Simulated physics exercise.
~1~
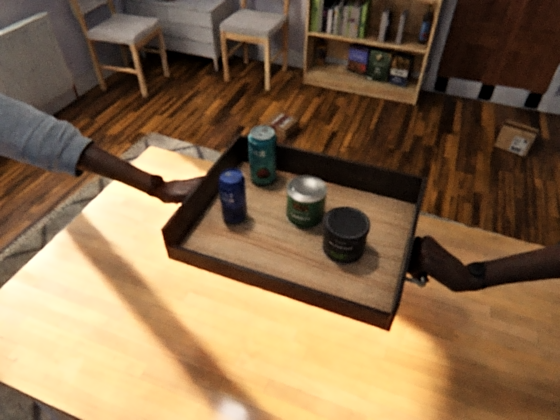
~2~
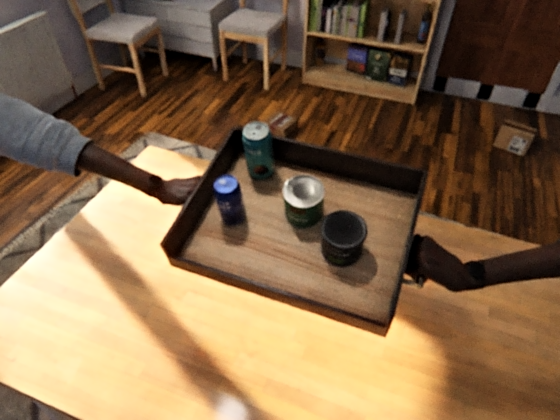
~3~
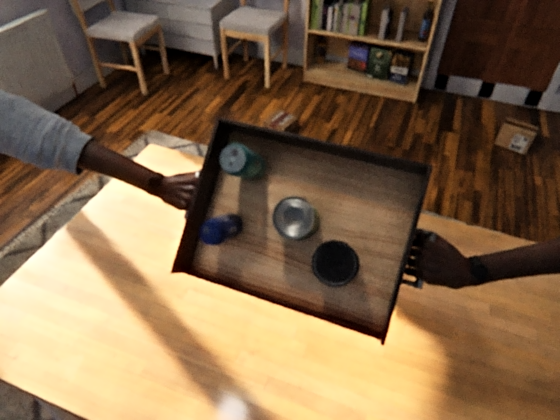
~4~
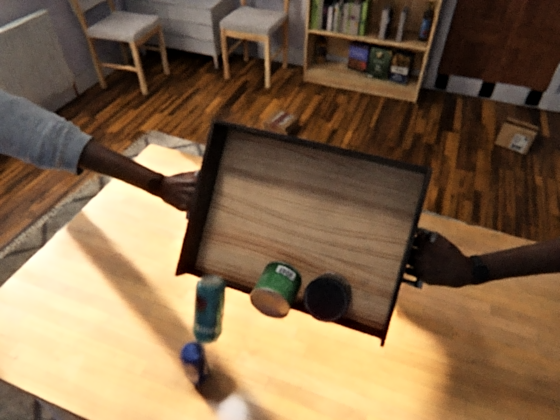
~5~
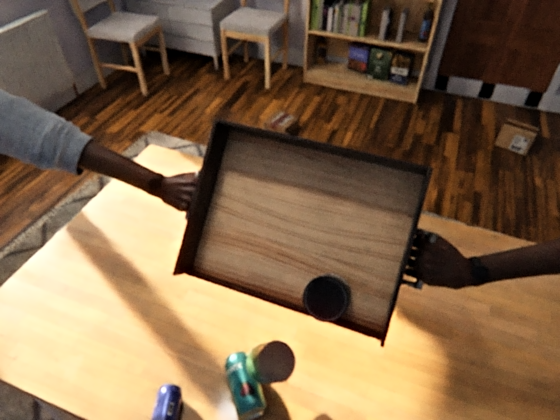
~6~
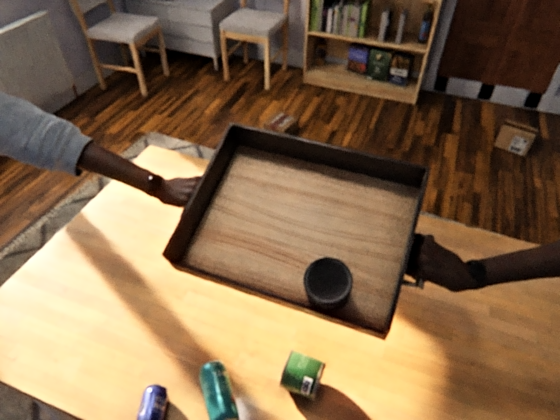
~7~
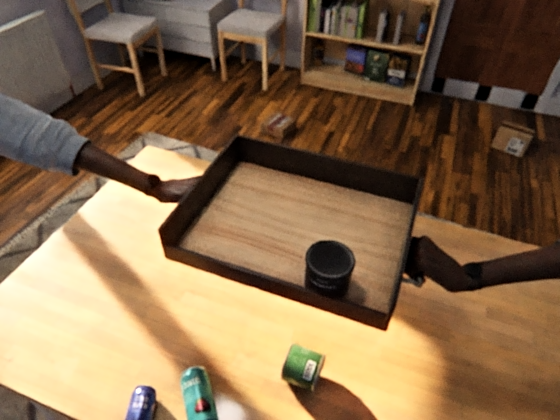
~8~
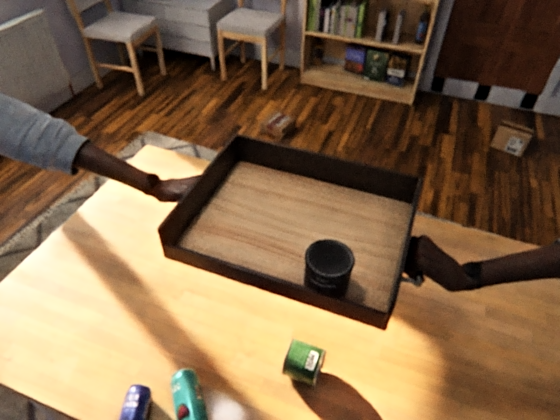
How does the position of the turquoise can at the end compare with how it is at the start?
At the start the turquoise can stands upright in the tray, but at the end it lies on its side on the table.
The tray tips toward the viewer, spilling three cans, then levels with the black tub inside.
